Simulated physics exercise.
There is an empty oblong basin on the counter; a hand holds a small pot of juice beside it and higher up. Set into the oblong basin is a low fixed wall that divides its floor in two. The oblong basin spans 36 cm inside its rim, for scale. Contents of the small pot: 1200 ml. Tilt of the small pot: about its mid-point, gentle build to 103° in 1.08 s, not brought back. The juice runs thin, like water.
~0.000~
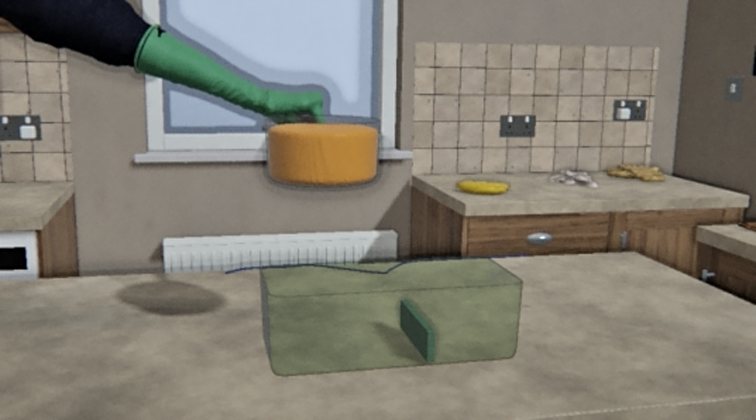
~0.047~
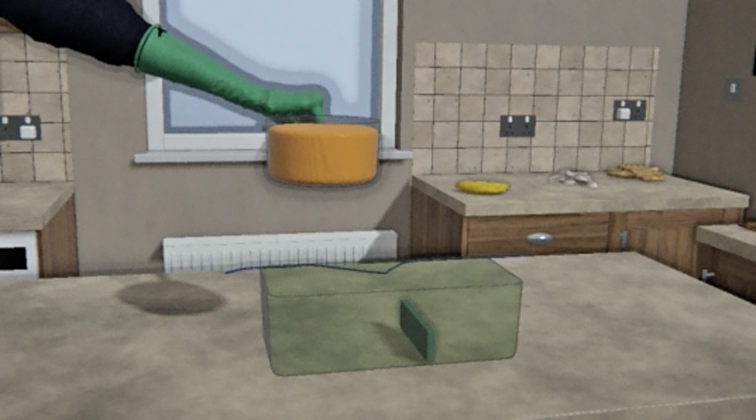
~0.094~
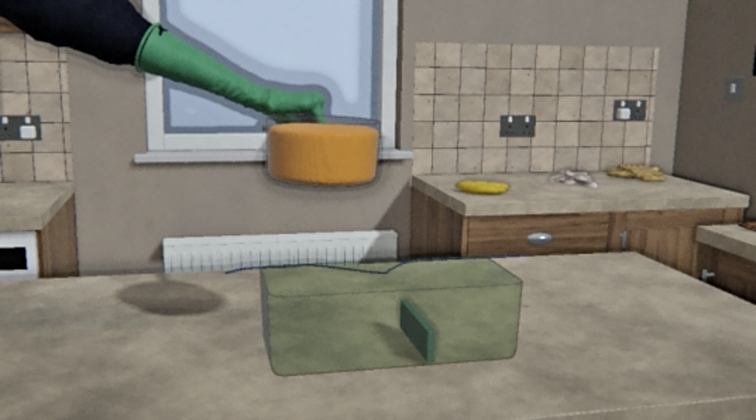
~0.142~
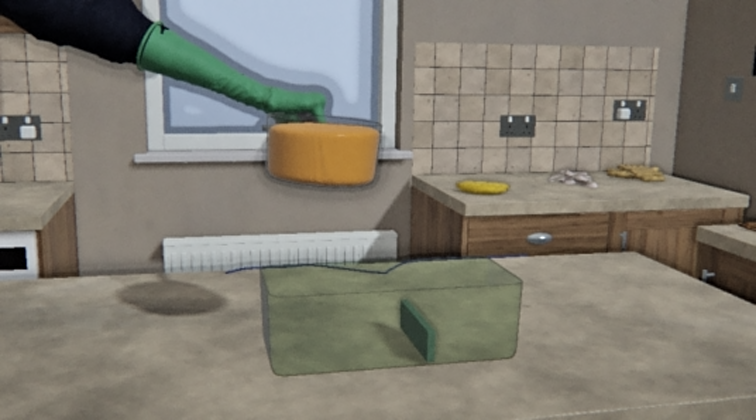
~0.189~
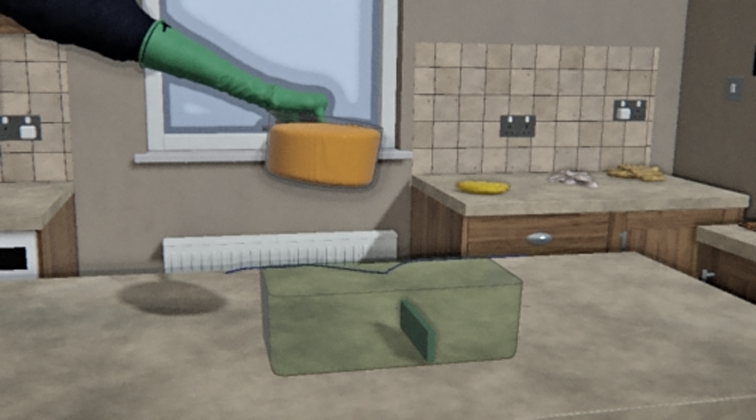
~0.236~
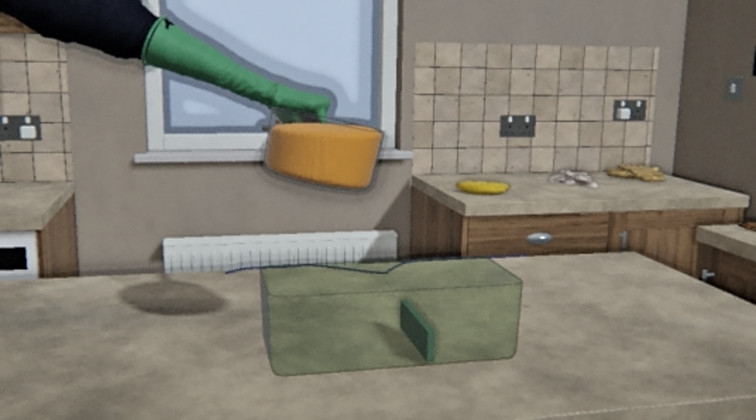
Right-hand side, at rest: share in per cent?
60 per cent.
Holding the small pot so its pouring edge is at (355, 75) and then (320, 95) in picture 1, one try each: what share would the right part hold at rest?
The first try gives around 50 percent, the second around 5 percent.
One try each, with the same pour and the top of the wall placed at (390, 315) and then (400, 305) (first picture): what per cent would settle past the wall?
Some 85 in a hundred, then some 75 in a hundred.
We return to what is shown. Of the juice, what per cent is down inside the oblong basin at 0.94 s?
Some 74 per cent.
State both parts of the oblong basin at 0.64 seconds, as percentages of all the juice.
Around 2 percent on the left and 7 on the right.
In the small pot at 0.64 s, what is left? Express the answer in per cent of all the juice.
58 %.
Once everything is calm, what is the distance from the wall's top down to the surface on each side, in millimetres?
Left 32 mm, right 8 mm.
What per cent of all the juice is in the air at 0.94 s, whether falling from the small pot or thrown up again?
Airborne share: Near 14 %.
Then, 0.64 s in, the tilt is 66° and 57 per cent is still to pour, 2 is left of the wall and 7 right of it.
Then, 0.94 s in, the tilt is 98° and 12 per cent is still to pour, 13 is left of the wall and 61 right of it.
Then, 1.24 s in, the tilt is 103° and 1 per cent is still to pour, 33 is left of the wall and 63 right of it.
Then, 1.58 s in, the tilt is 103° and 0 per cent is still to pour, 38 is left of the wall and 60 right of it.
Finally, 39 per cent lies left of the wall, 60 right of it and 1 outside.
